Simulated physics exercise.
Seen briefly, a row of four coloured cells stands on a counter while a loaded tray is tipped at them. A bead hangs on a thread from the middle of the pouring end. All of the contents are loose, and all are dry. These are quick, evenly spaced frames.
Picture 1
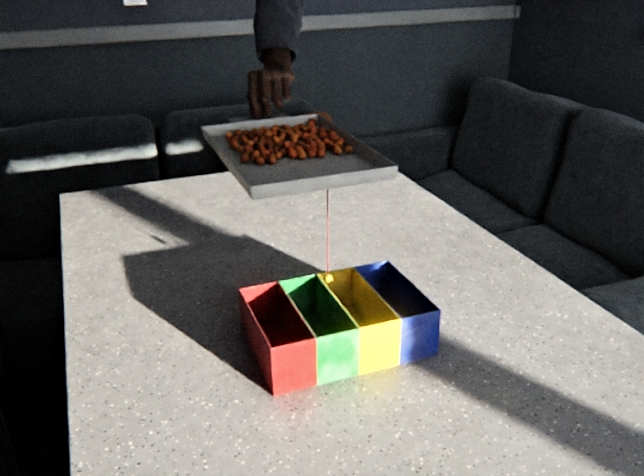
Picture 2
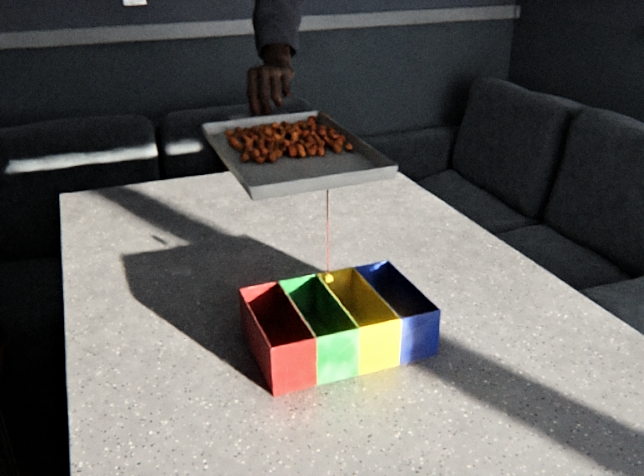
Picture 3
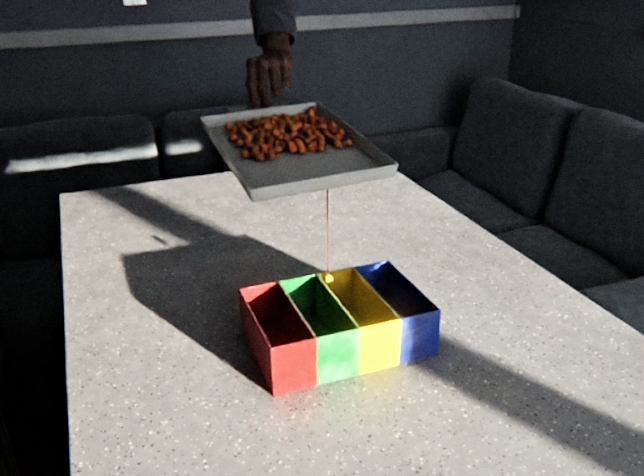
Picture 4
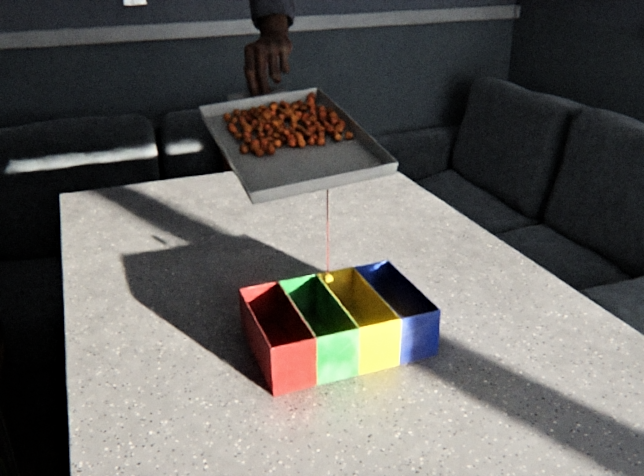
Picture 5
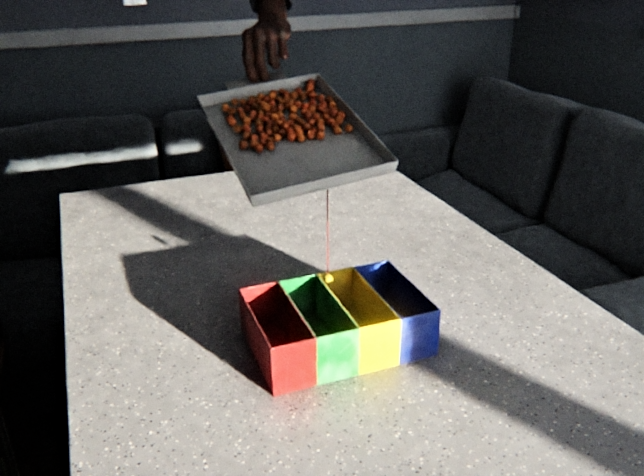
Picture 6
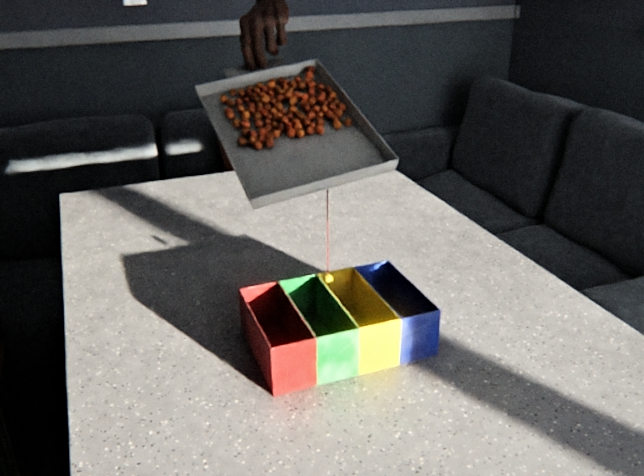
A dark hand grips the far edge of a grey tray of reddish-brown nuts above a pale speckled table, seen from slightly above, with dark cushioned seats behind and to the right. Below sit red, green, yellow and blue open compartments, left to right, beneath a thread bearing a small yellowish bead. The hand steadily raises the tray's far side, its near edge dipping slightly leftward, while the camera stays still.
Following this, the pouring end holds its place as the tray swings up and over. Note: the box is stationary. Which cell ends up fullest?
The red cell.
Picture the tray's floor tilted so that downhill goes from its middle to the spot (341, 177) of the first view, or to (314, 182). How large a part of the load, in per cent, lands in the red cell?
0 and 20 per cent, in that order.
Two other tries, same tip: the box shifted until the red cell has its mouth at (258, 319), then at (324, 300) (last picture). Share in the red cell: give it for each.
40 and 10 %.
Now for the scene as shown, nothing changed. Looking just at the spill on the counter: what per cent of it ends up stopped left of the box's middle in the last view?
Estimate: Near 90 per cent.
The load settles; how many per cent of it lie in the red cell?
Near 50 %.
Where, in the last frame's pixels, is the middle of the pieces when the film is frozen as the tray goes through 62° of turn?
In the last view, the load is centred near (276, 183).
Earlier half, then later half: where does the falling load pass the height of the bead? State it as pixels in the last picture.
Close to (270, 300), then close to (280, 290).
Soon, tray tipped steeply; most on the tray; a stray few in the red cell; a stray few in the green cell; about a quarter falling or outside the box.
A while on, tray tipped right over; about two thirds on the tray; a small part in the red cell; a stray few in the green cell; a stray few in the yellow cell; about a quarter falling or outside the box.
Towards the end, tray tipped past a quarter turn; about half in the red cell; about a quarter in the green cell; a stray few in the yellow cell; about a quarter falling or outside the box.
Finally, tray tipped past a quarter turn; about half in the red cell; about a quarter in the green cell; a stray few in the yellow cell; none in the blue cell; about a quarter outside the box.
